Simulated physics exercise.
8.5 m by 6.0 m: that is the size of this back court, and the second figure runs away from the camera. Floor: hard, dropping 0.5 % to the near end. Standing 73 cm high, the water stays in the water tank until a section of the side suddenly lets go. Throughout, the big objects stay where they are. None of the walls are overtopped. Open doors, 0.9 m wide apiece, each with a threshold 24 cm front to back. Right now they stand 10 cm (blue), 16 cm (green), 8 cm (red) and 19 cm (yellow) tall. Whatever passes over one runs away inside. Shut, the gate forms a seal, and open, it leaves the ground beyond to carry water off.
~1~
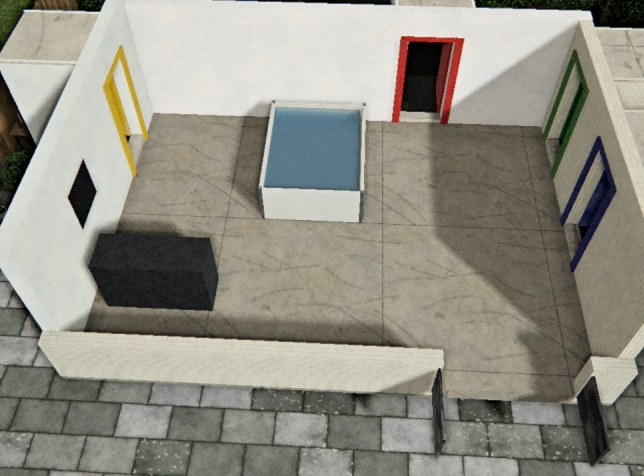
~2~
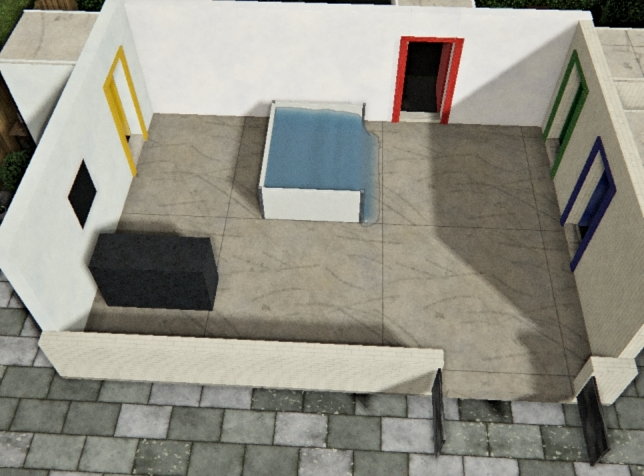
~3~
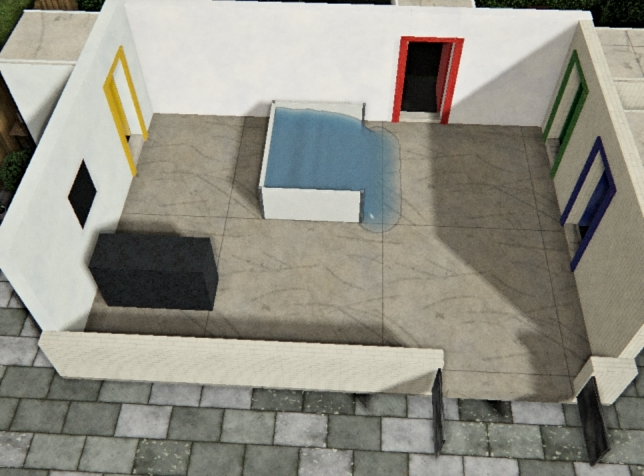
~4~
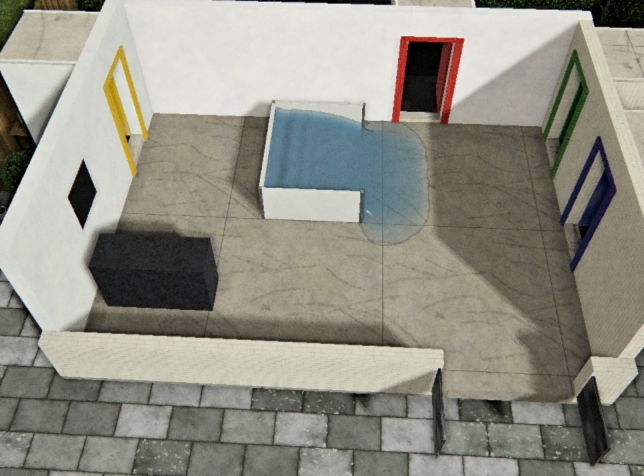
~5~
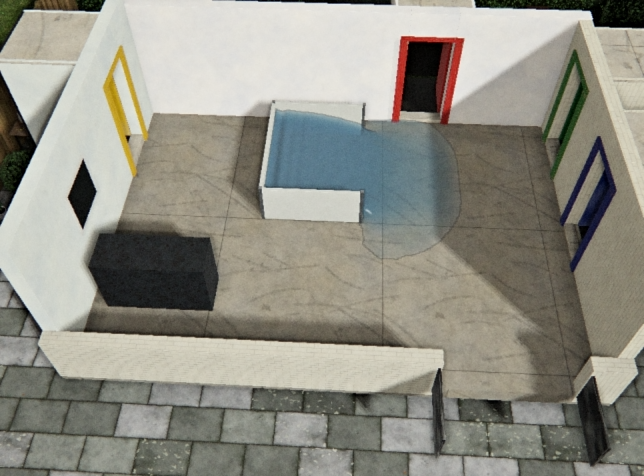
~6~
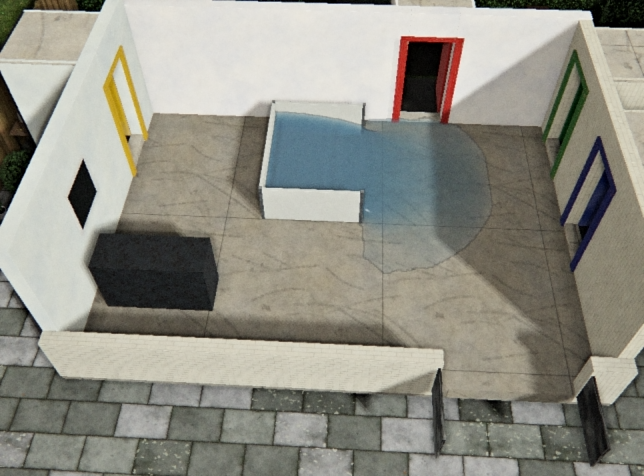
A small walled court with a pale stone floor is seen from above, a white-sided tank of blue water near its back wall and a dark block at lower left. A yellow-framed door stands on the left, a red one at the back, and green and blue ones on the right. The tank's right side opens and water spreads rightward in a widening rounded sheet, reaching the red door.
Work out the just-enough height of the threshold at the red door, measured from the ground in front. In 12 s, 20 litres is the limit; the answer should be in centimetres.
It works out at roughly 12.5 cm.
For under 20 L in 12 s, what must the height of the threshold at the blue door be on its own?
Door blue, min height approx. 22 cm.
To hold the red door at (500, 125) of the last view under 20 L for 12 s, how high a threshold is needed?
Something near 23 cm.
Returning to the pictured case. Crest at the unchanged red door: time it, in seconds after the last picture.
It peaks around 0.6 s.
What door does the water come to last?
That would be the yellow door.
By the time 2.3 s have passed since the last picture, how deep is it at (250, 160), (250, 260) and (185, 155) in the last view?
First spot about 0 cm, second about 0 cm, third about 0 cm.
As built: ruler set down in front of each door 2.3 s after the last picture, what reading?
Blue door 22 cm, green door 32 cm, red door 11 cm, yellow door 0 cm.
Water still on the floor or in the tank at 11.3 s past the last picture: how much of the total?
Roughly 48 percent of the water remains.
Then, 0.7 s after the last picture water covers 35 % of the floor, deepest (38 cm) near (541, 128); 16 cm at the red door, 7 litres in over its 8 cm threshold.
Then, 2.3 s after the last picture water covers 45 % of the floor, deepest (38 cm) near (595, 372); 11 cm at the red door, 41 litres in over its 8 cm threshold.
Then, 11.3 s after the last picture water covers 75 % of the floor, deepest (9 cm) near (76, 357); 2 cm at the red door, 58 litres in over its 8 cm threshold.
At the red door as built, the water peaked near 16 cm, 0.7 s after the last picture.
With a threshold of 11 cm, 30 litres would have come in within the 12 s; with 15 cm, 8 litres. So under 20 litres takes about 12.5 cm.
